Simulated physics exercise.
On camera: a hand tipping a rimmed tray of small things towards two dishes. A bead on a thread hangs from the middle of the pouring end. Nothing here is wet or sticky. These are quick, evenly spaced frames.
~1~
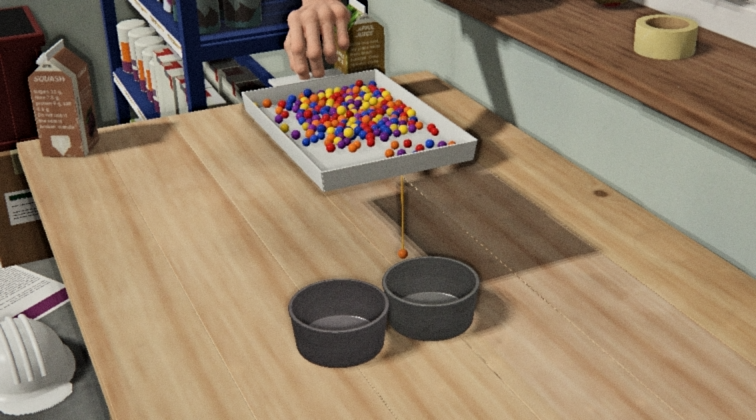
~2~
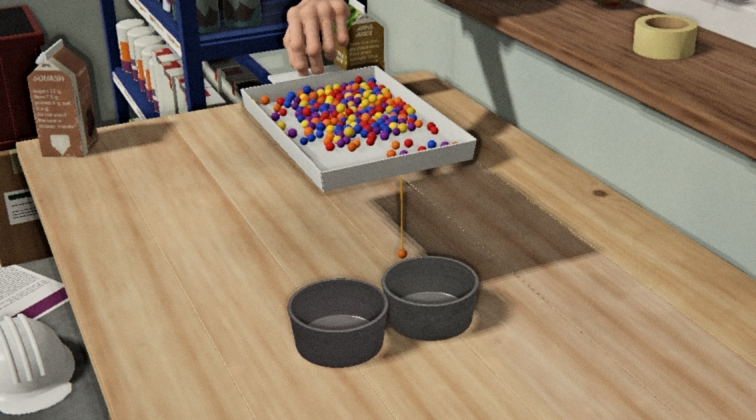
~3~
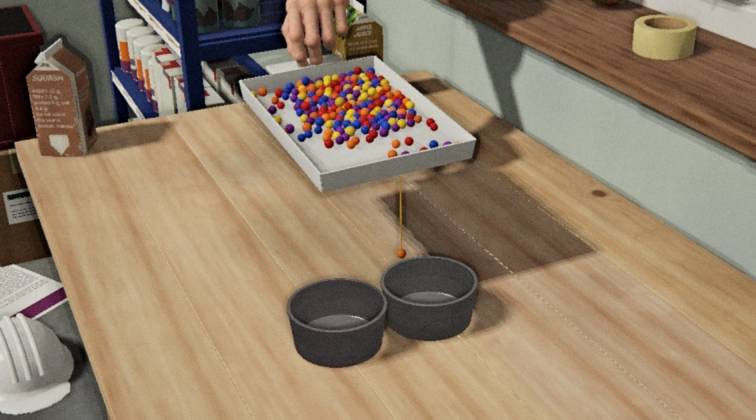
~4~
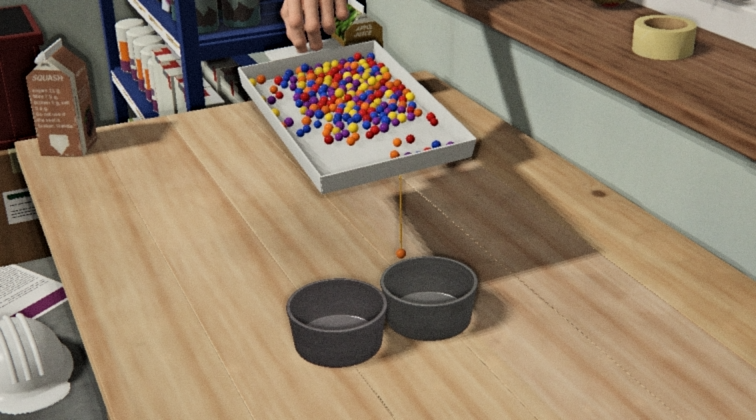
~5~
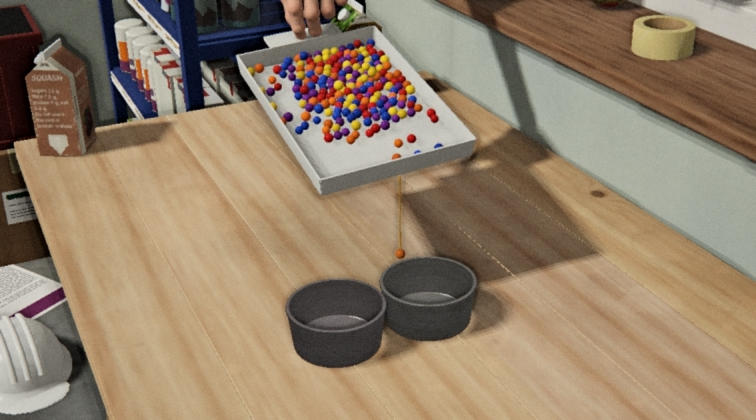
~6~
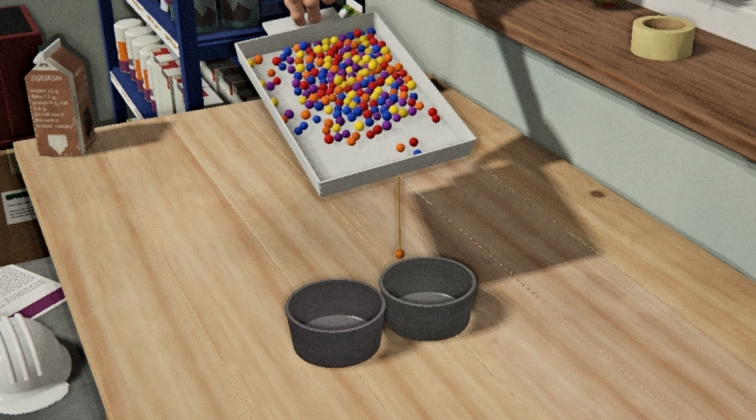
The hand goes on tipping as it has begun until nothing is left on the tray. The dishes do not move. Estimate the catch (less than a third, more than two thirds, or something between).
Together they catch over two thirds.
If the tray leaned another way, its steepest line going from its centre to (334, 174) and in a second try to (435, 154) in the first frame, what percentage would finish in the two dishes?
About 90 and 10 per cent.
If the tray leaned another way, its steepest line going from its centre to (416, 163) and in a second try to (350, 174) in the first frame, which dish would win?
In turn: The right-hand dish; the left dish.
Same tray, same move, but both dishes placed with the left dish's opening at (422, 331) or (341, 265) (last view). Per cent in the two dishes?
About 0 and 0 per cent.
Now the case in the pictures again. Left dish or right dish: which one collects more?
It is the left one.
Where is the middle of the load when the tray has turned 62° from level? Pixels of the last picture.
Around (365, 163).
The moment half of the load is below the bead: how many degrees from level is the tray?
Near 100 degrees.
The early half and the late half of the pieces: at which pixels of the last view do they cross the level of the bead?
The first part at (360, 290); the rest at (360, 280).
Just after the last frame, tray tipped steeply; the larger part on the tray; just a few in the left dish; just a few in the right dish; just a few outside both; about a tenth in the air.
A moment on, tray tipped past a quarter turn; roughly a quarter on the tray; roughly a third in the left dish; about a tenth in the right dish; about a tenth outside both; roughly a quarter in the air.
Further on, tray tipped past a quarter turn; roughly two thirds in the left dish; roughly a quarter in the right dish; roughly a quarter outside both.
When it is over, tray tipped past a quarter turn; roughly two thirds in the left dish; roughly a quarter in the right dish; roughly a quarter outside both.
